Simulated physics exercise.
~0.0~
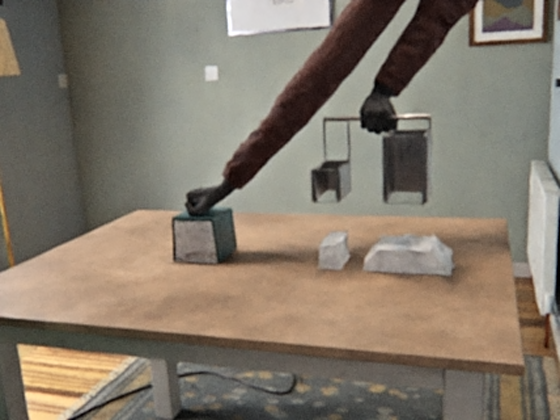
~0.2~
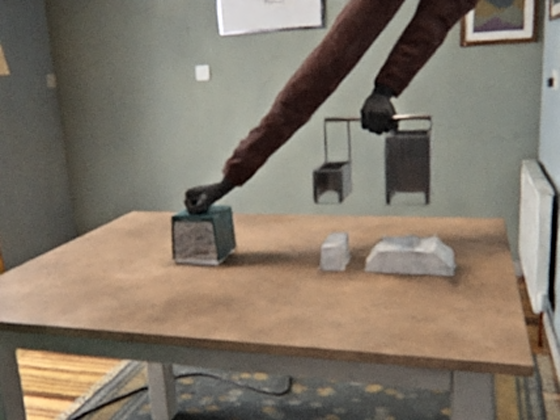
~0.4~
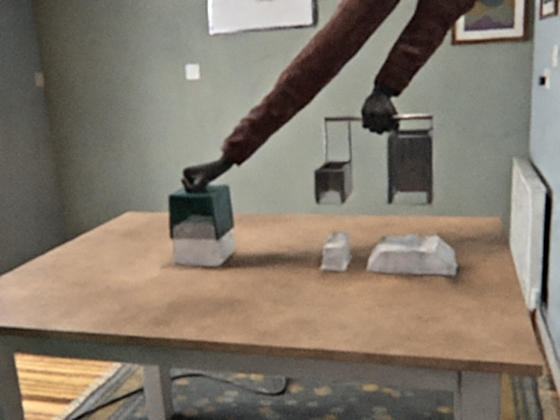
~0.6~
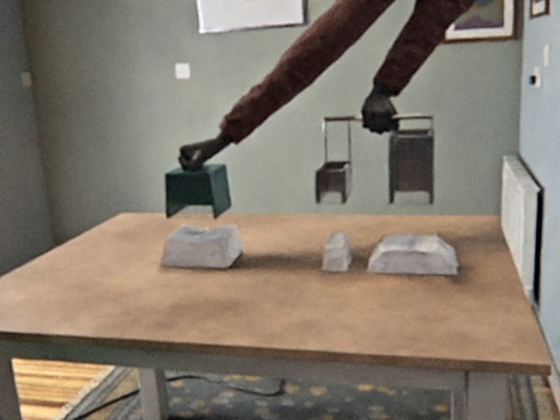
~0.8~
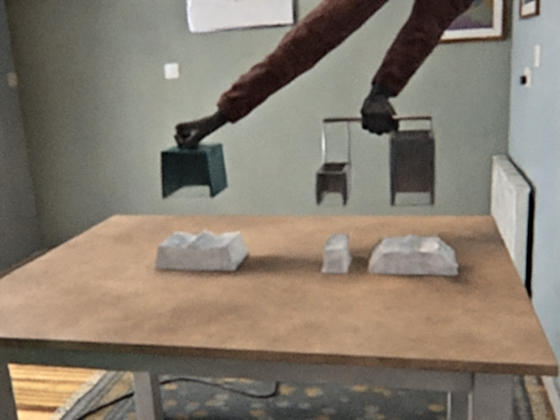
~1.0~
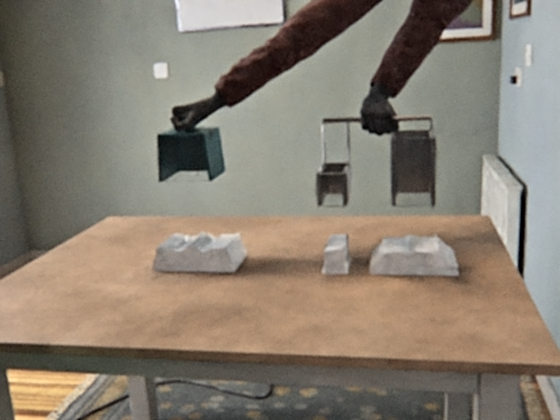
Two dark-gloved hands reached over a wooden table, one holding a pair of metal containers while the other drew a green tin straight up off a pale block, which slumped into a low, wide, lumpy mound beside two other white heaps.
